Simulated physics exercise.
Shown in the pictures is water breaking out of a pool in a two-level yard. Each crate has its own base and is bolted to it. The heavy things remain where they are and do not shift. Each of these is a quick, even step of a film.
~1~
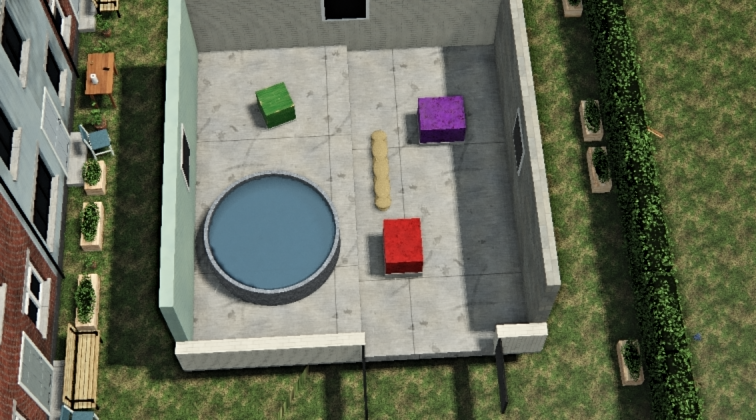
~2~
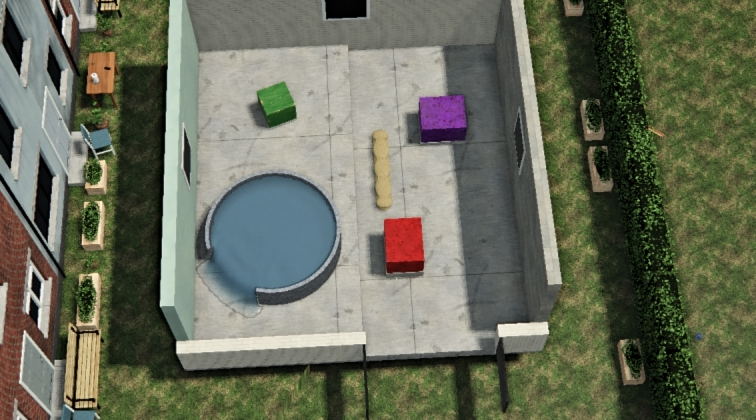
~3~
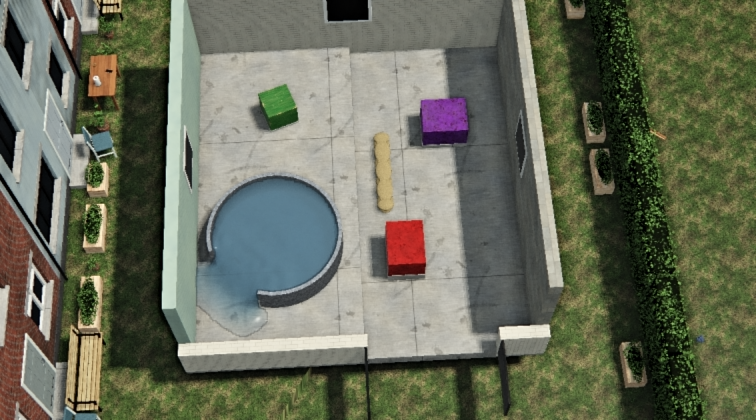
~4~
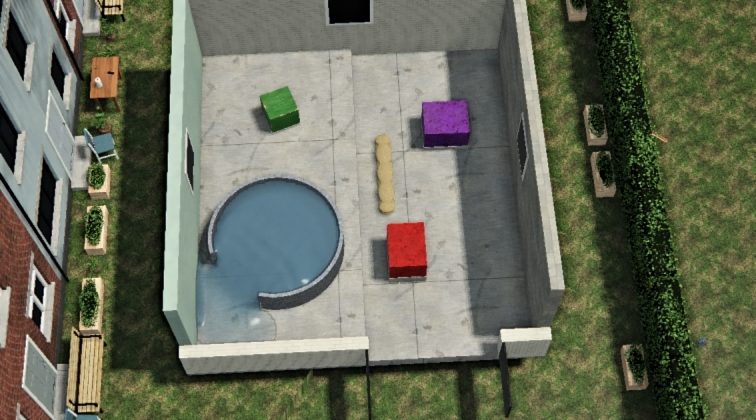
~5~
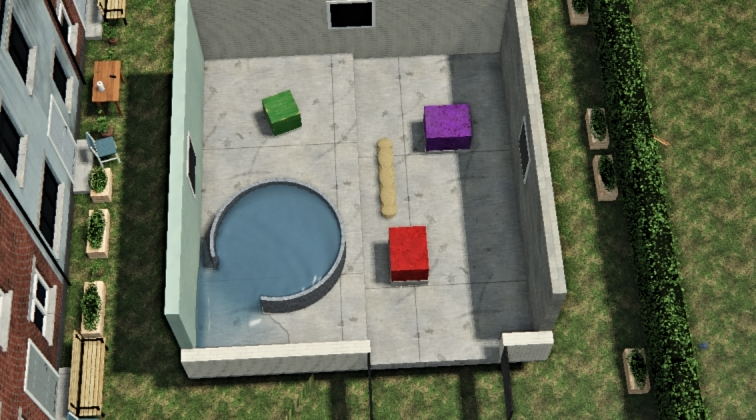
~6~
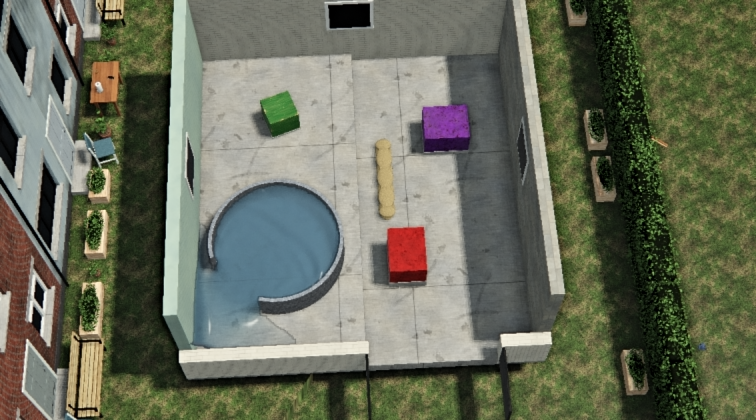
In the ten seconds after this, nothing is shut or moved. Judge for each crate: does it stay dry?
In order: The green crate will be wet, the purple crate will not even get damp, the red crate will not even get damp.
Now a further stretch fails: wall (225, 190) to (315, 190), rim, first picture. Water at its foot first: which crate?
Answer: The green-painted one.
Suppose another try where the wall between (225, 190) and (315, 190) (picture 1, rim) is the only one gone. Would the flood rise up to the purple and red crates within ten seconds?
Taking them in turn, the purple one is swamped, and the red one is left untouched.
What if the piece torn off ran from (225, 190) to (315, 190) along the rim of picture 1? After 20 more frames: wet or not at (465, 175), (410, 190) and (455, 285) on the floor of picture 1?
Taking them in turn, I get left untouched, then left untouched, then left untouched.
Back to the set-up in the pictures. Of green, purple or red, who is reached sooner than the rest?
The crate marked red it is.
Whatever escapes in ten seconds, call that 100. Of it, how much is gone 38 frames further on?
Near 40 in a hundred, I reckon.
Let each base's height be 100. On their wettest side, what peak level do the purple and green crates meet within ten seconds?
I'd put it at some 80 % for one and some 220 % for the other, in that order.
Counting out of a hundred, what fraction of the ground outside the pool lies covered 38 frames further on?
75 %, roughly.
A moment on, water covers 10 % of the floor; the green crate not reached, the purple crate not reached, the red crate not reached.
Next, water covers 20 % of the floor; the green crate not reached, the purple crate not reached, the red crate water round its plinth.
Then, water covers 45 % of the floor; the green crate water round its plinth, the purple crate not reached, the red crate water round its plinth.
Later, water covers 75 % of the floor; the green crate water round its plinth, the purple crate water round its plinth, the red crate water round its plinth.
In the end, water covers 90 % of the floor; the green crate was topped, the purple crate stayed above the water, the red crate stayed above the water.
